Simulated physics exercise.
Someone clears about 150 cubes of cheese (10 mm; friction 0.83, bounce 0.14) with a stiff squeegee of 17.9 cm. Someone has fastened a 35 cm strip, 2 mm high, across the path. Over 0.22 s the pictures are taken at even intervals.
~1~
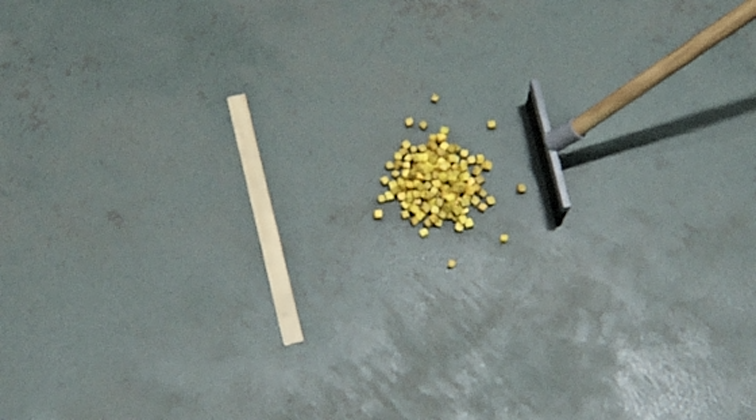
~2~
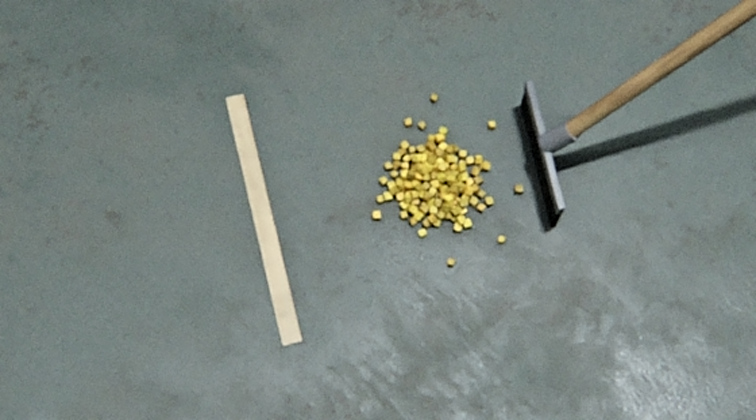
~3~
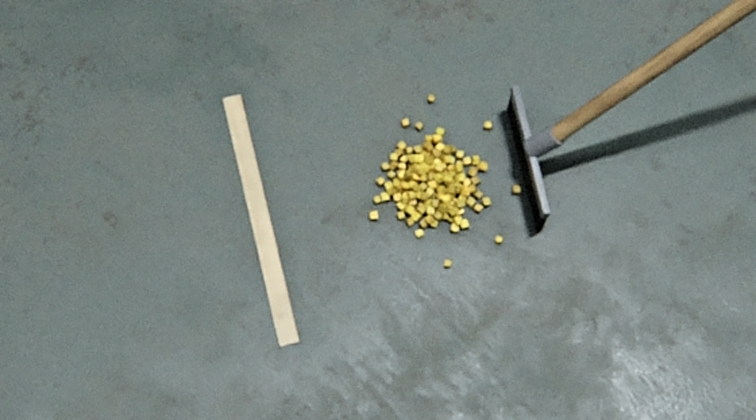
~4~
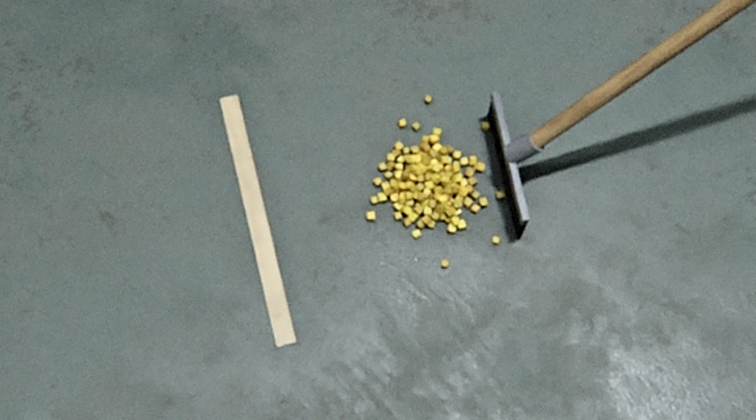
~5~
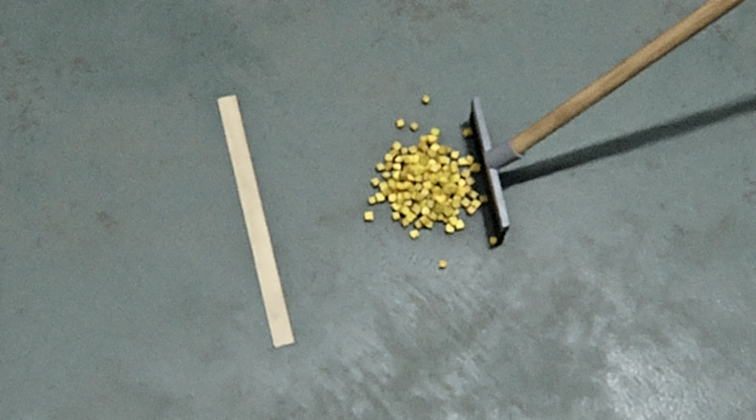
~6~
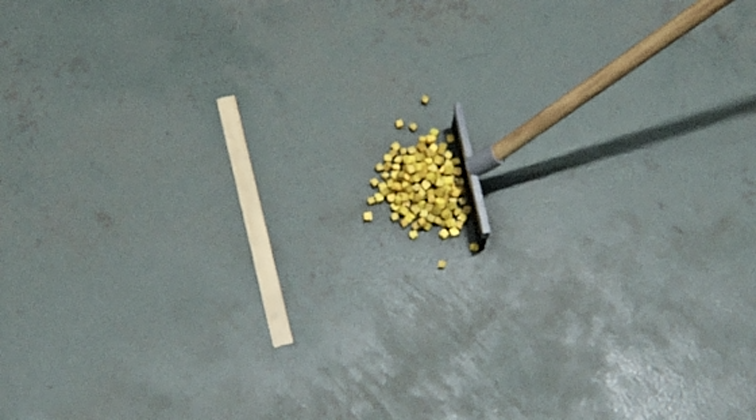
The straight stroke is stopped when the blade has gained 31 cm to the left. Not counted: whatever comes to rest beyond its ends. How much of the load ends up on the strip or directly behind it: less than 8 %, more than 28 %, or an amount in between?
Share on or directly behind the strip: More than 28 %.
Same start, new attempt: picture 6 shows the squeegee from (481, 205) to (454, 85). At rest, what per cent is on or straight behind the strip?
It ends up over 15.
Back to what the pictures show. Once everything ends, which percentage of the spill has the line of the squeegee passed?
15 %.
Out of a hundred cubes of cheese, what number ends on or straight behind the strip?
Roughly 35 per cent.
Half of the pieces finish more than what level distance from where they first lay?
22 cm.
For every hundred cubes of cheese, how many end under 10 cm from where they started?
5% or thereabouts.
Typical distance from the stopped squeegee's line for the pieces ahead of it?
About 4 centimetres.
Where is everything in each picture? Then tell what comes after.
In the first frame, squeegee from (565, 208) to (534, 86); moved 0.0 cm; pieces shifted so far, 0; middle of the spill at (444, 177); strip at (263, 213).
In the second frame, squeegee from (560, 209) to (529, 88); moved 0.5 cm; pieces shifted so far, 0; middle of the spill at (442, 177).
In the third frame, squeegee from (545, 214) to (514, 92); moved 2.1 cm; pieces shifted so far, 0; middle of the spill at (439, 178).
In the fourth frame, squeegee from (524, 220) to (495, 98); moved 4.4 cm; pieces shifted so far, 1; middle of the spill at (436, 178).
In the fifth frame, squeegee from (504, 227) to (476, 104); moved 6.8 cm; pieces shifted so far, 3; middle of the spill at (434, 179).
In the sixth frame, squeegee from (485, 233) to (457, 110); moved 9.2 cm; pieces shifted so far, 61; middle of the spill at (426, 185); strip at (253, 215).
Then, 0.24 s after the last picture, squeegee 22 cm from its start, spill 17 cm wide; elsewhere 100 %.
Then, 0.48 s after the last picture, squeegee 32 cm from its start, spill 22 cm wide; on or straight behind the strip 25 %, elsewhere 75 %.
Then, 0.68 s after the last picture, squeegee 32 cm from its start, spill 23 cm wide; on or straight behind the strip 35 %, elsewhere 65 %.
In the end, on or straight behind the strip 35 %, elsewhere 65 %.
